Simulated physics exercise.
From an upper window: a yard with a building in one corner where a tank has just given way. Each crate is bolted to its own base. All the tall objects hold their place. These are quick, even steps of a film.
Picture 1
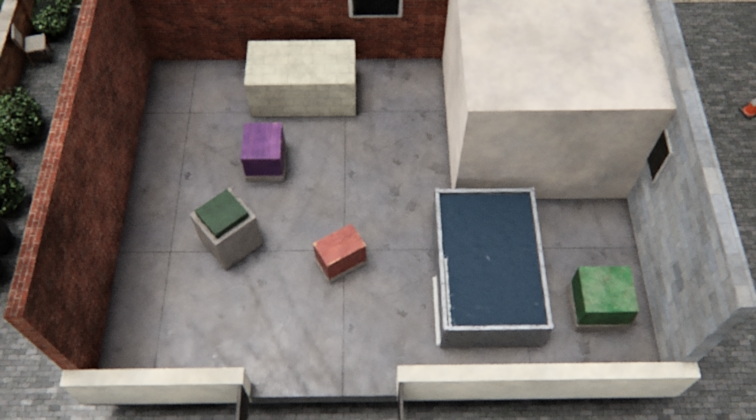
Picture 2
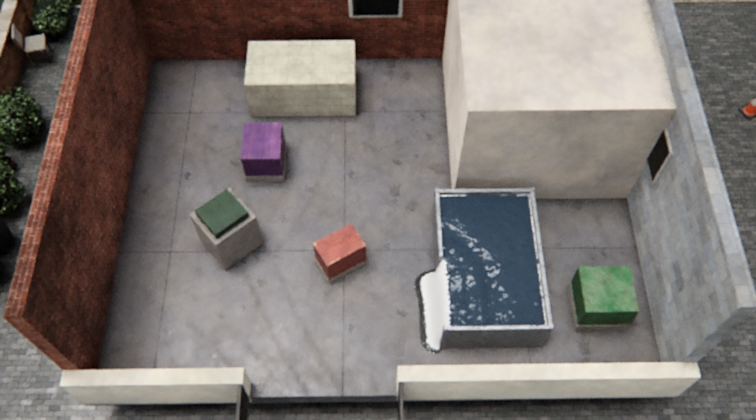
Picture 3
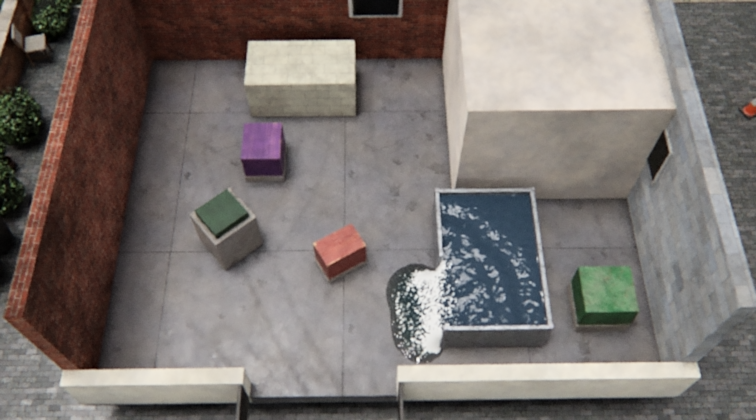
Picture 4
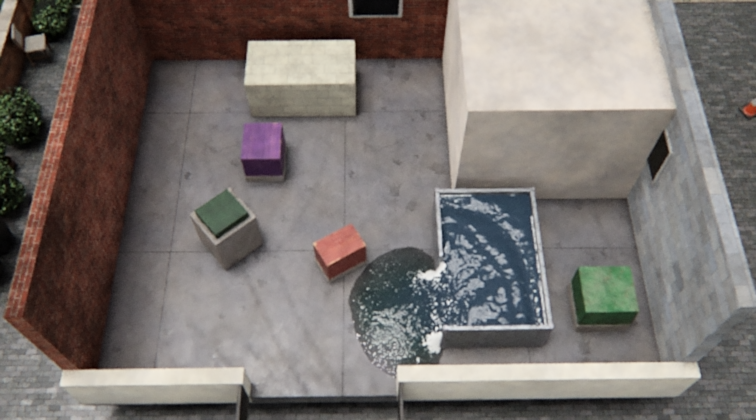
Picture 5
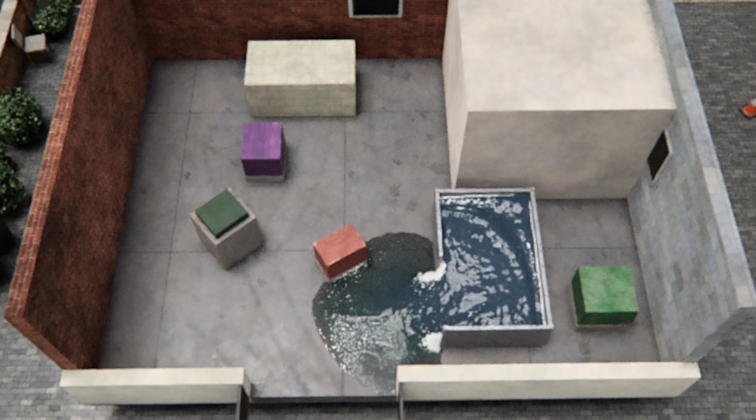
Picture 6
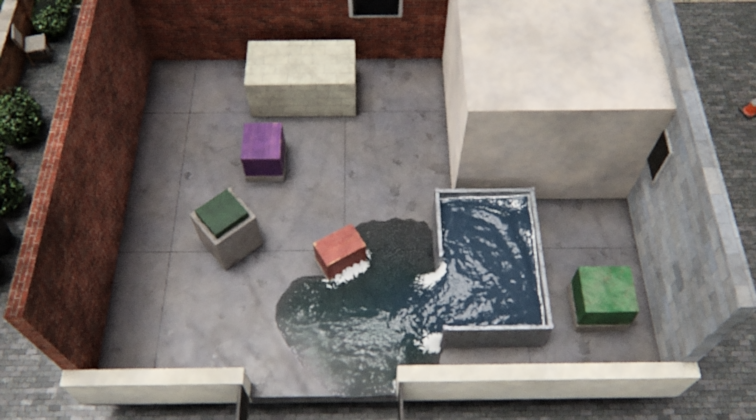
Water pouring from the left side of a raised tank in a walled yard, spreading left across paving and around a red block.
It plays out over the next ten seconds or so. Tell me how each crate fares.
One by one: The green crate keeps dry; the red crate is soaked; the purple crate keeps dry.
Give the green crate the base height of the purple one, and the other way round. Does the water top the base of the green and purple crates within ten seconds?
My reading: The green crate is safe, the purple crate is spared.
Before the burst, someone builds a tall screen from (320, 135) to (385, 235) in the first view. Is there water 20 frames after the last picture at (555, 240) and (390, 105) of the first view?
One after the other: Dry, dry.
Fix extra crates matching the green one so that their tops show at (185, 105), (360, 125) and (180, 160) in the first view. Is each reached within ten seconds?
One after the other: Keeps dry, keeps dry, stays dry.
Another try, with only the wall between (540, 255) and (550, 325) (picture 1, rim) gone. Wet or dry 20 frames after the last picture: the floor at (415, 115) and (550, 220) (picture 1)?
In that order: Not flooded, wet.
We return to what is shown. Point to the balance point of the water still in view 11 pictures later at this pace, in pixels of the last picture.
At about (393, 296).
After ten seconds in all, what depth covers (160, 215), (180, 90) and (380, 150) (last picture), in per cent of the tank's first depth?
Roughly 6, 12 and 4 per cent, in turn.
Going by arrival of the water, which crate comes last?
I say the green one.
A moment on, water covers 25 % of the floor; the green crate not reached, the red crate water round its plinth, the purple crate not reached.
Next, water covers 35 % of the floor; the green crate not reached, the red crate water round its plinth, the purple crate water round its plinth.
Then, water covers 45 % of the floor; the green crate not reached, the red crate water round its plinth, the purple crate water round its plinth.
Later, water covers 70 % of the floor; the green crate not reached, the red crate water round its plinth, the purple crate water round its plinth.
In the end, water covers 85 % of the floor; the green crate stayed above the water, the red crate was topped, the purple crate stayed above the water.
